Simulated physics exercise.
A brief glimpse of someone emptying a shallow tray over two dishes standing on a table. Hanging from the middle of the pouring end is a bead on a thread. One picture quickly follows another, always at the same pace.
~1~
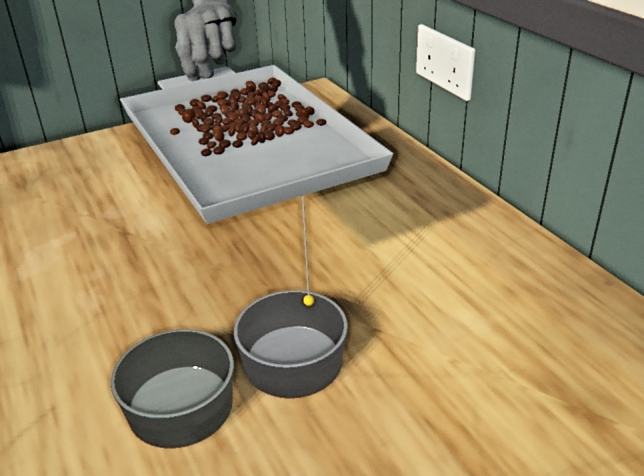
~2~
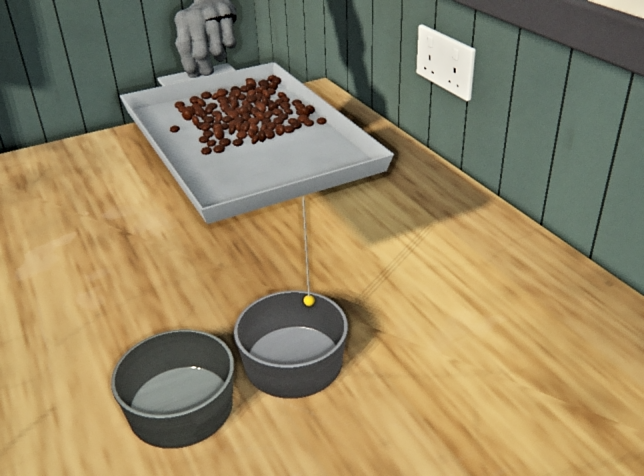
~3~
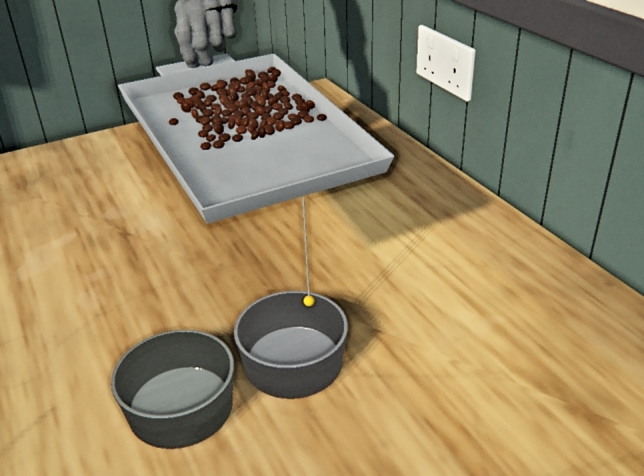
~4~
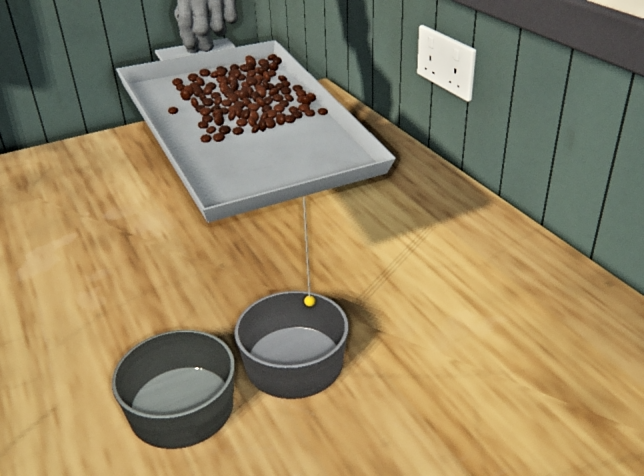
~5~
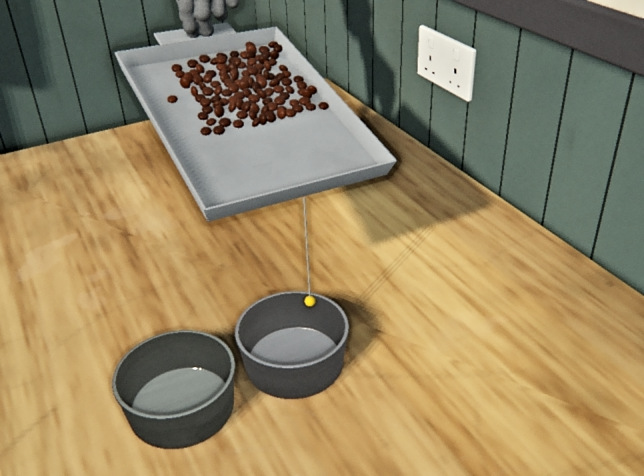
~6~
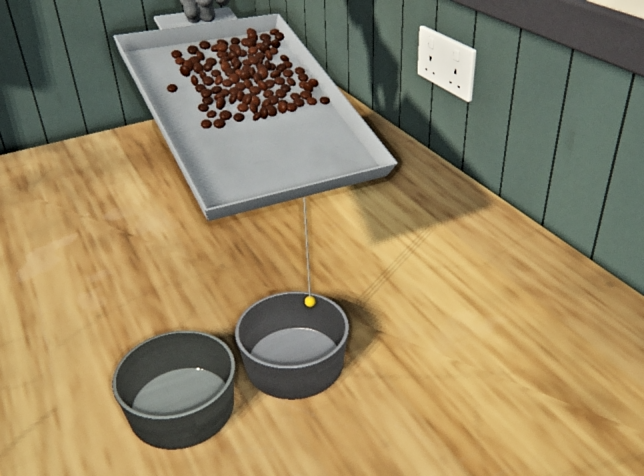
A gray hand raised the back of a shallow tray of brown chocolate drops, tilting it gradually toward the viewer above two empty dark dishes, while the drops stayed bunched near the back.
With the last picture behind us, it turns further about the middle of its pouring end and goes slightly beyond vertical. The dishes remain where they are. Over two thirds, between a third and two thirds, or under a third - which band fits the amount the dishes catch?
The band is under a third.
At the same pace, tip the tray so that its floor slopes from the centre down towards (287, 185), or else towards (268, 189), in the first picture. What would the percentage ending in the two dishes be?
Shares: About 40 in a hundred, then about 40 in a hundred.
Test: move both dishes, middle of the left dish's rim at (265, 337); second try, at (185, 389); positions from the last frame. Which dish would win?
The one on the right side; the one on the right side.
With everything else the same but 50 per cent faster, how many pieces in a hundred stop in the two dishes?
That works out at roughly 10 per cent.
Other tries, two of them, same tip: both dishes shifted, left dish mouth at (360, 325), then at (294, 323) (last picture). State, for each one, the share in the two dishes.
First position: Some 70 %; second position: Some 50 %.
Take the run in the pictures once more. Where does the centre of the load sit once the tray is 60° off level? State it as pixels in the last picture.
Near (348, 174).
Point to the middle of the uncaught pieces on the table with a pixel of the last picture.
It's centred at about (426, 369).
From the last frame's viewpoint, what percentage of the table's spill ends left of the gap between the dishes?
Close to 0 %.
Just after the last frame, tray tipped steeply; the larger part on the tray; roughly a quarter in the air.
A moment on, tray tipped right over; roughly a third on the tray; about a tenth in the right dish; roughly half outside both; about a tenth in the air.
Further on, tray tipped past a quarter turn; about a tenth in the right dish; the larger part outside both.
When it is over, tray tipped past a quarter turn; not one in the left dish; about a tenth in the right dish; the larger part outside both.
